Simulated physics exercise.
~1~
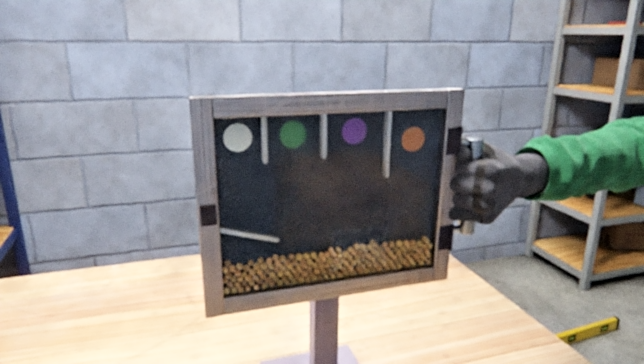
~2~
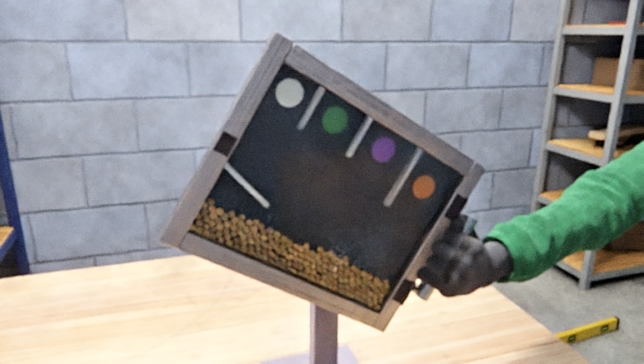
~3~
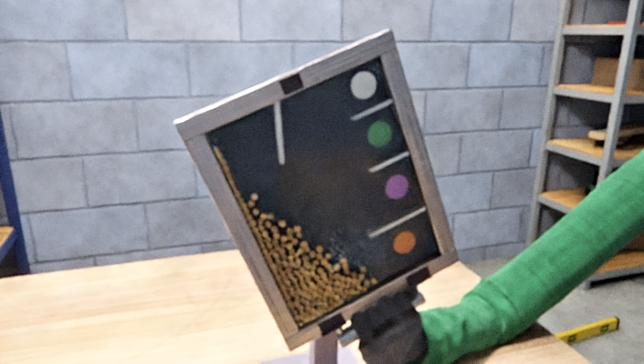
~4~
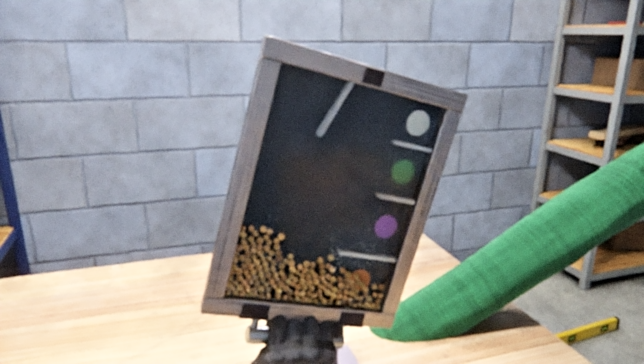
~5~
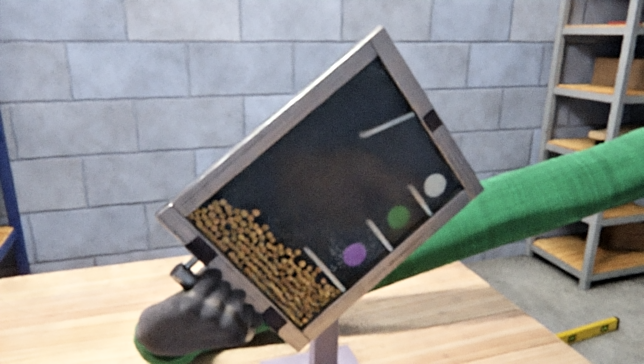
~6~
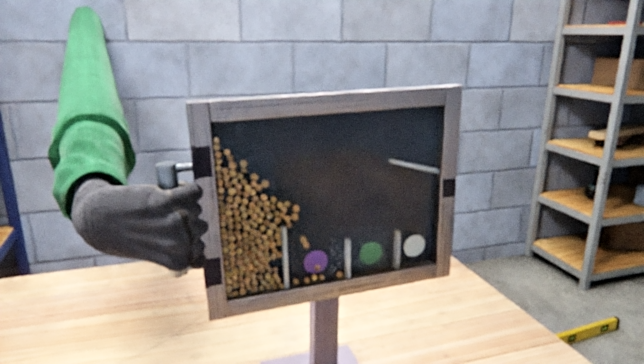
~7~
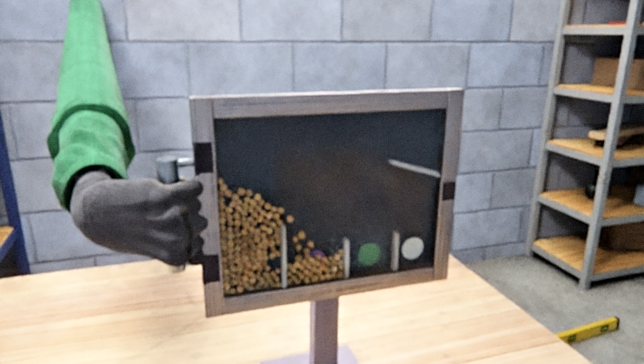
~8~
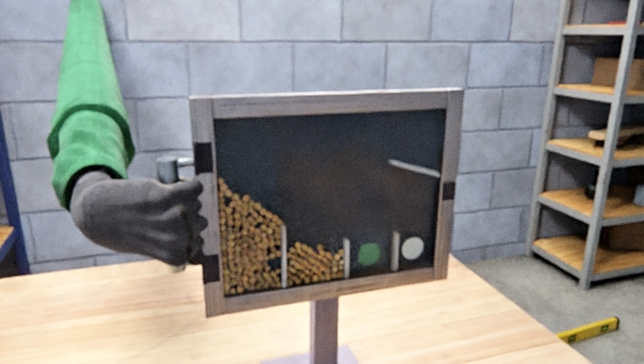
A clear-fronted box of small wooden beads, framed in grey wood, stands on a post on a pale wooden table before a grey block wall, seen from the front by a still camera. White, green, purple and orange dots mark four pockets along its top, and metal shelves stand at right. A dark-gloved hand in a green sleeve grips the right edge and turns the box clockwise. The beads slide and tumble as the box tips upright, then upside down. Some spill into the purple pocket, and finally most lie heaped over the orange one at left, leaving green and white empty.
